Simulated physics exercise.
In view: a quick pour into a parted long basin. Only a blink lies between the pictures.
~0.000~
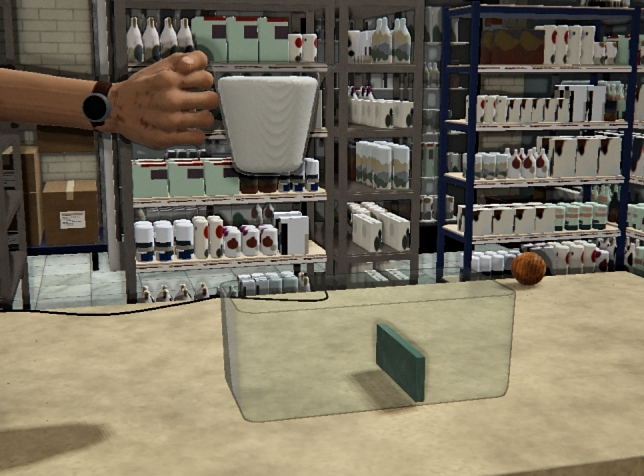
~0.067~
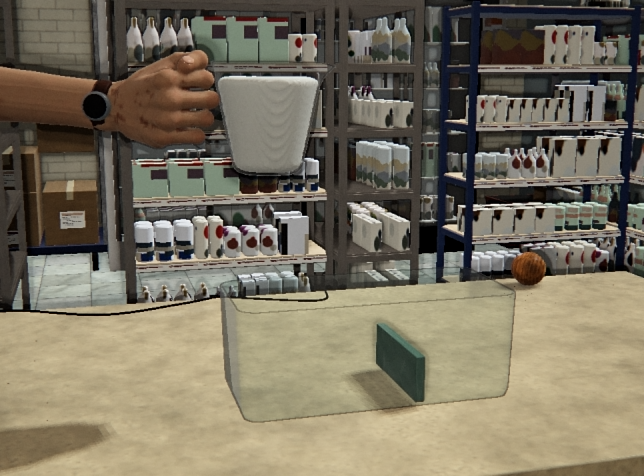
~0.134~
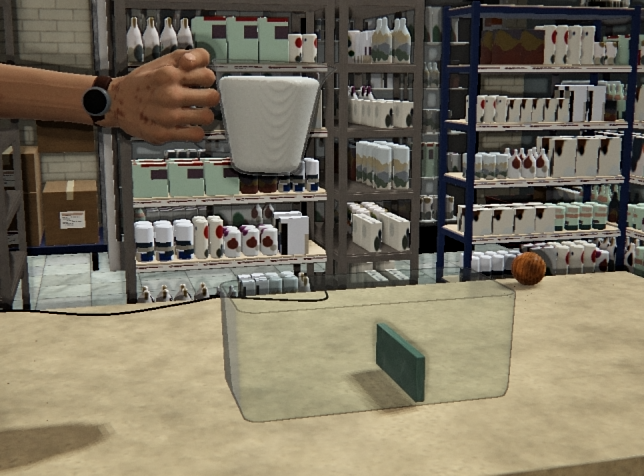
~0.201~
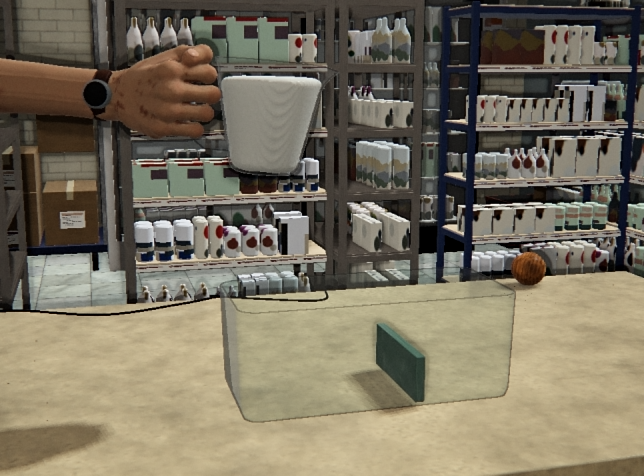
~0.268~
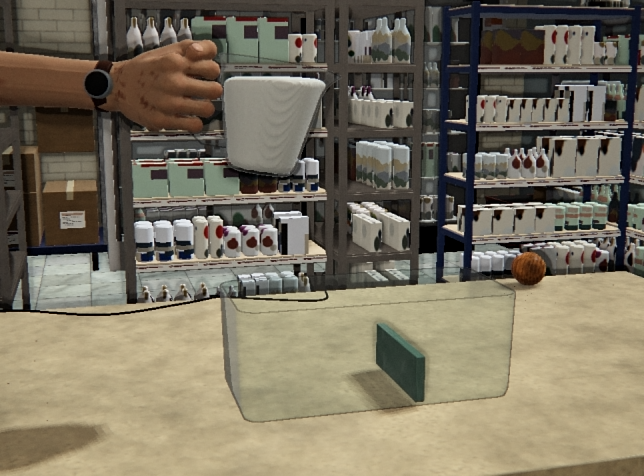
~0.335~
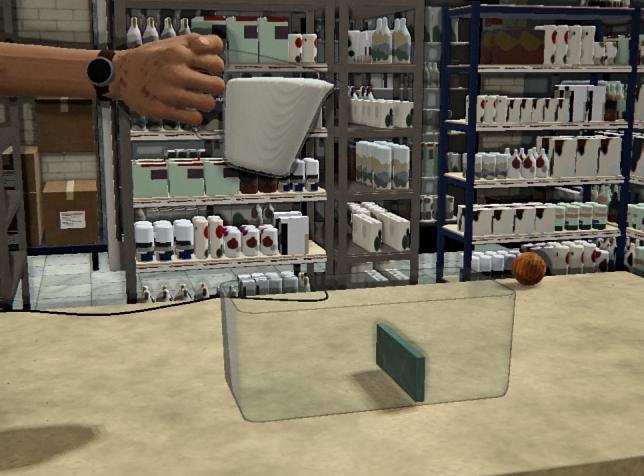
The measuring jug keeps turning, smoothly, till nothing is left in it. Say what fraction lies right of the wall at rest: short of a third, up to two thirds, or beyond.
The share right of the wall is from a third to two thirds.
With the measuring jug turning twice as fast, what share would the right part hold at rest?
Roughly 25 in a hundred.
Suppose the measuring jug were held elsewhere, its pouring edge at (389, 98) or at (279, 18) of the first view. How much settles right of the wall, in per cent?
Near 90 % and 5 %.
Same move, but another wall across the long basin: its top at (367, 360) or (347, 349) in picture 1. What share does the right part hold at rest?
The first gives 80 %, the second 95 %.
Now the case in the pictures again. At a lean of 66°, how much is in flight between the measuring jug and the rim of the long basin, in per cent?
Close to 25 per cent.
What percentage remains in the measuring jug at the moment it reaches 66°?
It comes to 65 per cent or so.
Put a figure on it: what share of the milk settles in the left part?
Some 50 per cent.
A moment on, the measuring jug is tipped part way and 66 per cent is still to pour, 2 is left of the wall and 9 right of it.
Next, the measuring jug is tipped right over and 10 per cent is still to pour, 25 is left of the wall and 47 right of it.
Then the measuring jug is tipped right over and 0 per cent is still to pour, 50 is left of the wall and 49 right of it.
Later the measuring jug is tipped right over and 0 per cent is still to pour, 50 is left of the wall and 49 right of it.
In the end 50 per cent lies left of the wall, 49 right of it and 1 outside.
